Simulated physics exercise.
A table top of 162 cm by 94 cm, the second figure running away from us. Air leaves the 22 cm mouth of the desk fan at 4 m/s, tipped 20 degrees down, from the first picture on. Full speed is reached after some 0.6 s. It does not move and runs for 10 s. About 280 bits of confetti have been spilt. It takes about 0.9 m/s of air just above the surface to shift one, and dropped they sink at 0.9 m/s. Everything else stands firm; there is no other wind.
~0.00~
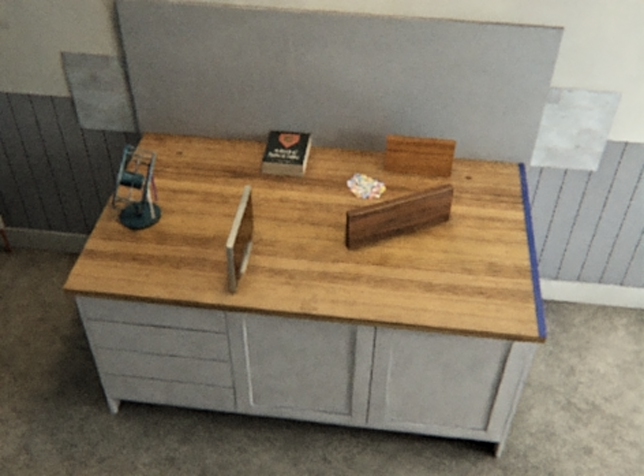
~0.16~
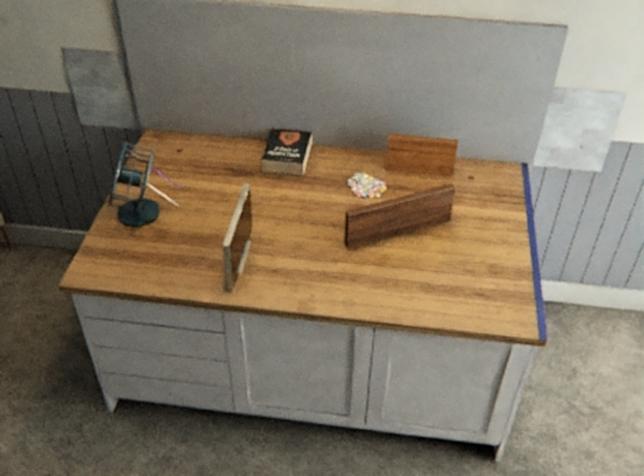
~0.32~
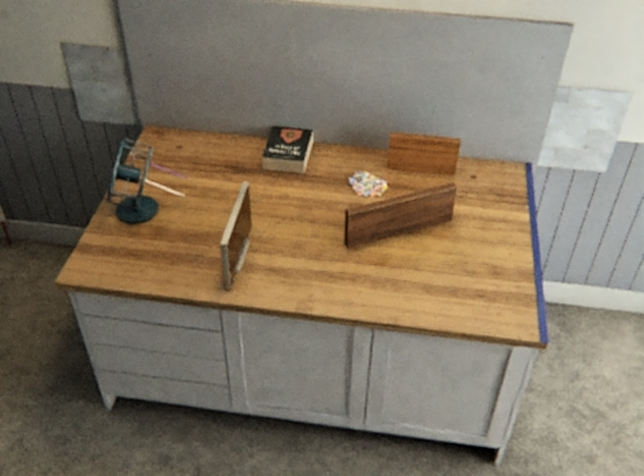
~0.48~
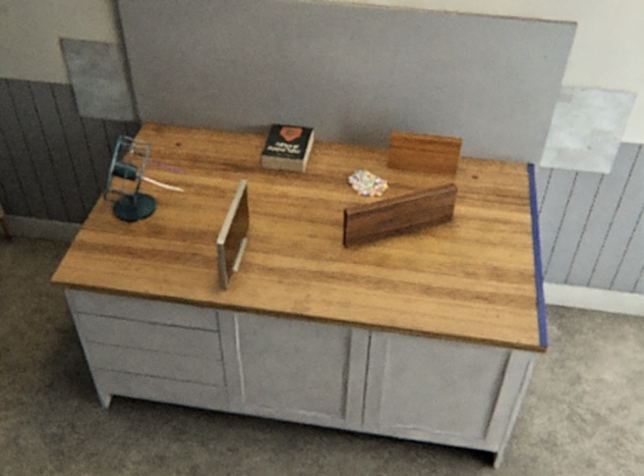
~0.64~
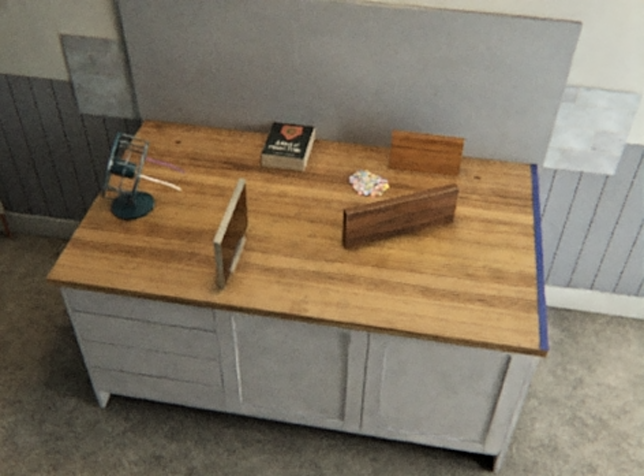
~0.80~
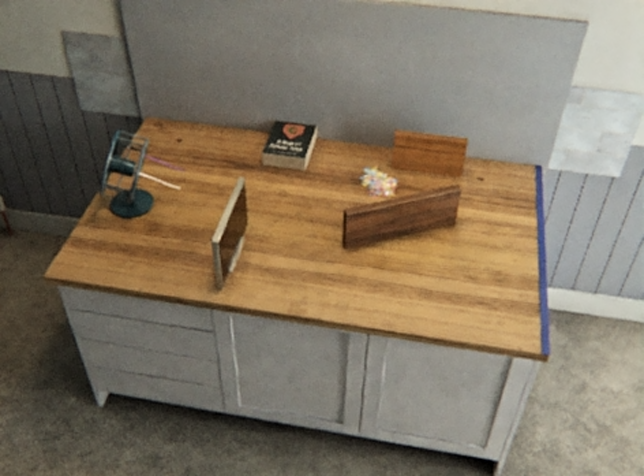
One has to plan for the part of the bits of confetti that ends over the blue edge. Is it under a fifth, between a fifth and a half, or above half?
Of the bits of confetti, more than half end over the blue edge.
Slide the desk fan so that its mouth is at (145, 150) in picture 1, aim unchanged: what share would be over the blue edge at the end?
Then about 100 %.
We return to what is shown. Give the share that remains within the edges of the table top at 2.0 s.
Some 0 per cent.
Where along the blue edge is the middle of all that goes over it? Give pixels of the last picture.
Around (543, 184).
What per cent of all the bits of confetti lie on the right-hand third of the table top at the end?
Near 0 %.
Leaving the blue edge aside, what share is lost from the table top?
About 0 %.
After 2.0 s the count stands so, 100 % are over the blue edge.
After 3.2 s the count stands so, 100 % are over the blue edge.
After 5.5 s the count stands so, 100 % are over the blue edge.
After 10.0 s, at the end, 100 % are over the blue edge.
